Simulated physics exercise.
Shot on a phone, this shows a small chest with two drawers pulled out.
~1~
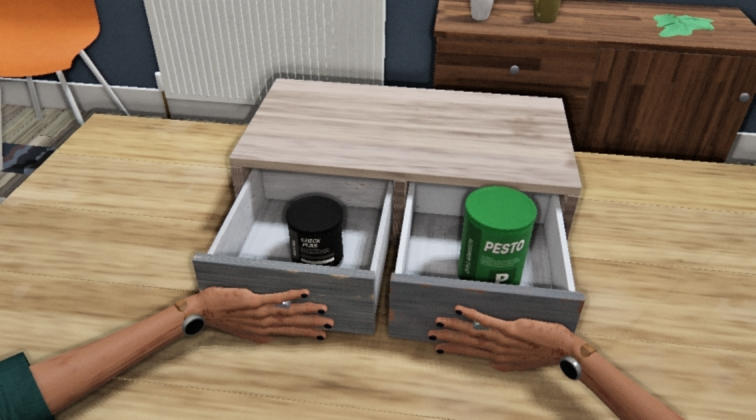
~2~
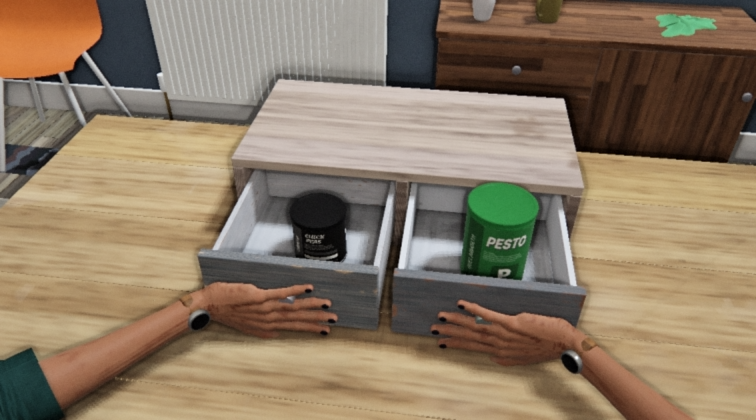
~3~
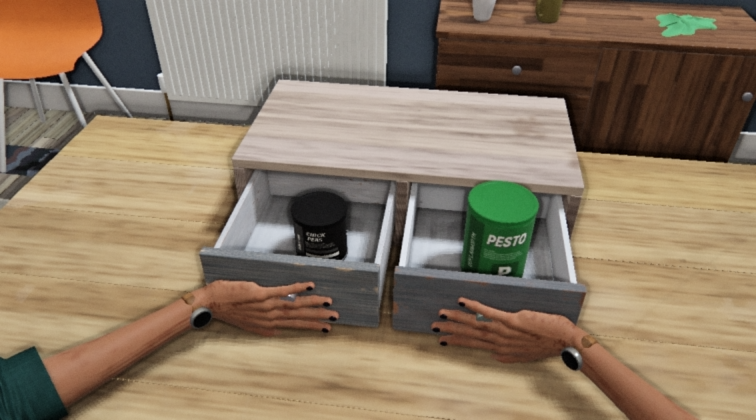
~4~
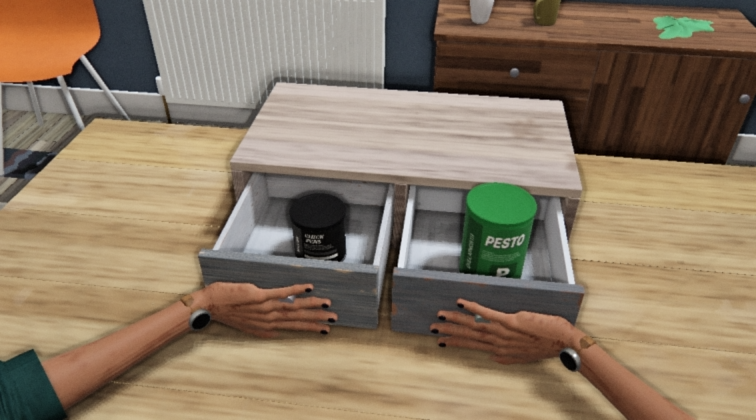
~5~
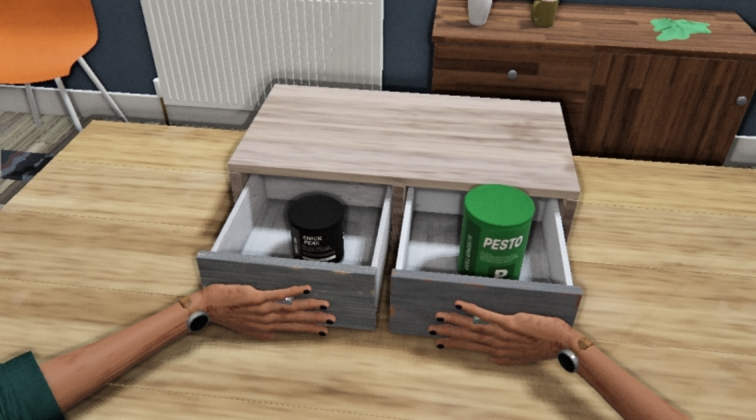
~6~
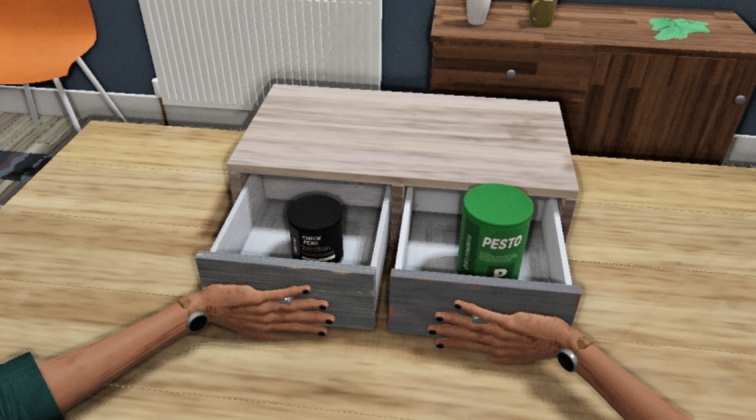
In the video, two hands rest against the fronts of two open drawers in a small wooden chest, with a black pot in the left drawer and a green pesto tub in the right; almost nothing moves.
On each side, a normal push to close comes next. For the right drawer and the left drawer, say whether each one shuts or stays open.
The right drawer stays open; the left drawer shuts.
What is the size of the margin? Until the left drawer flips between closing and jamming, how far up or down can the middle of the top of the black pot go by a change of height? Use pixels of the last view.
8 pixels up.
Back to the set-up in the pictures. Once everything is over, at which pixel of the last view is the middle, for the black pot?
(340, 162).
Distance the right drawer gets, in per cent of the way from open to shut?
40 in a hundred, roughly.
Then, 0.36 s after the last picture, right drawer starting in; left drawer starting in.
Then, 0.56 s after the last picture, right drawer about half in; left drawer about half in.
At rest, the right drawer stays ajar; the left drawer shuts flush.
